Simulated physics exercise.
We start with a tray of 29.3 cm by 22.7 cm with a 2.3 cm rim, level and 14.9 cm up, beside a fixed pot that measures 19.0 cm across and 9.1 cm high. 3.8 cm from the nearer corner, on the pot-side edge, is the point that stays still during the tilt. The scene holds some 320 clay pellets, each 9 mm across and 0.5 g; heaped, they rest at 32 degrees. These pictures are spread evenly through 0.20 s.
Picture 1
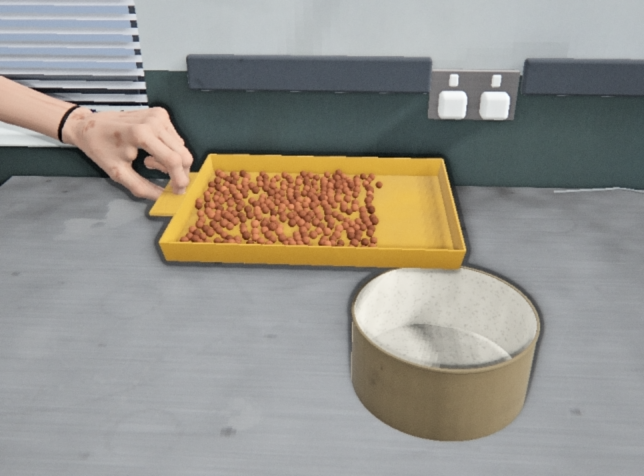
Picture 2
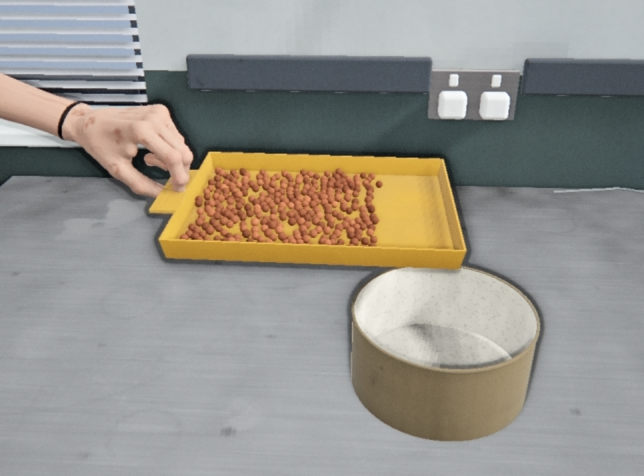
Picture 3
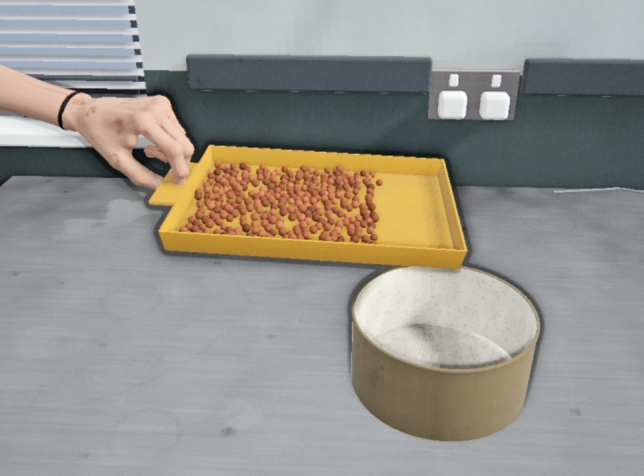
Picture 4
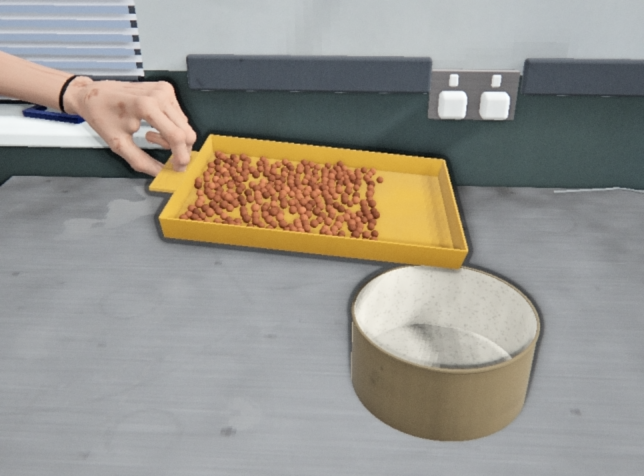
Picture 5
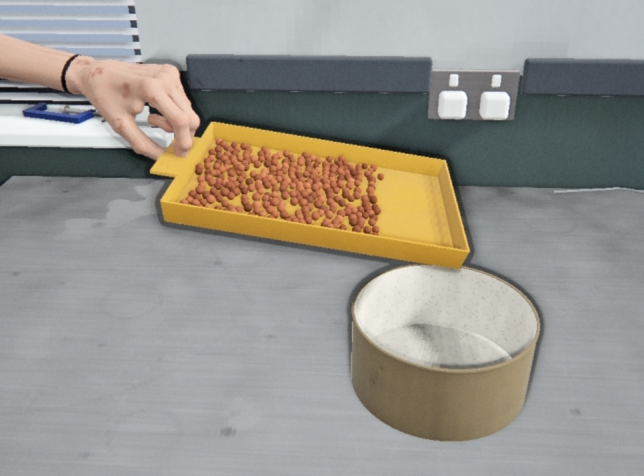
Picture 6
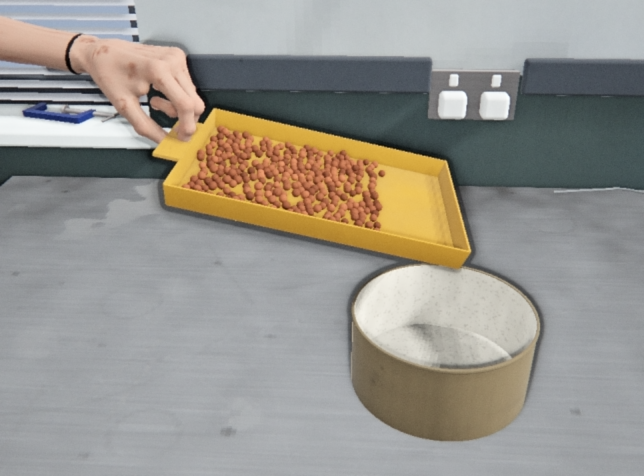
The footage shows a hand gripping the left end of a yellow tray of small reddish-brown pellets beside a round pot, gradually raising that end so the tray slants down to the right while the pellets stay bunched in place.
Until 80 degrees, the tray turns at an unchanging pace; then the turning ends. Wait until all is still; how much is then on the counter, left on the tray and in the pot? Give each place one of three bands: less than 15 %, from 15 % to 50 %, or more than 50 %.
Counter - from 15 % to 50 %; tray - more than 50 %; pot - less than 15 %.
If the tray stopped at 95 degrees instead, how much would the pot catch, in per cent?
Around 30 in a hundred.
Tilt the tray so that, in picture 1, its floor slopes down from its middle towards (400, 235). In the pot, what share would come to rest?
Something like 55 in a hundred.
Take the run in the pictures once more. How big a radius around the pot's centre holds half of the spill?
About 22 cm from the centre.
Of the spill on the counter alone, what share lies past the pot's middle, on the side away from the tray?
Roughly 100 per cent.
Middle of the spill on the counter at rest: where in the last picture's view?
(524, 300).
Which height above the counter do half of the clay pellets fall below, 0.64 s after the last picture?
Roughly 16 centimetres, more or less.
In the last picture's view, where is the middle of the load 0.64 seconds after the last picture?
Look about (449, 201) in the last view.
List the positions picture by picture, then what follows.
Tray tilt 0 degrees, front corners at (165, 240) and (461, 249); middle of the pieces at (291, 207); pot at (444, 311), in the first frame.
Tray tilt 1 degrees, front corners at (165, 238) and (461, 249); middle of the pieces at (291, 206), in the second frame.
Tray tilt 2 degrees, front corners at (164, 229) and (462, 249); middle of the pieces at (291, 201), in the third frame.
Tray tilt 5 degrees, front corners at (165, 216) and (463, 249), lowest corner right back; middle of the pieces at (291, 194), in the fourth frame.
Tray tilt 9 degrees, front corners at (166, 200) and (464, 249), lowest corner right back; middle of the pieces at (293, 186), in the fifth frame.
Tray tilt 12 degrees, front corners at (169, 183) and (466, 249), lowest corner right back; middle of the pieces at (294, 177); pot at (444, 311), in the sixth frame.
Then, 0.39 s after the last picture, tilt 45 degrees; the tray holds 100 %, the pot 0 %.
Then, 0.64 s after the last picture, tilt 67 degrees; the tray holds 80 %, the pot 0 %.
Then, 1.00 s after the last picture, tilt 80 degrees; the tray holds 70 %, the pot 5 %.
In the end, counter 25 %, tray 65 %, pot 10 %.
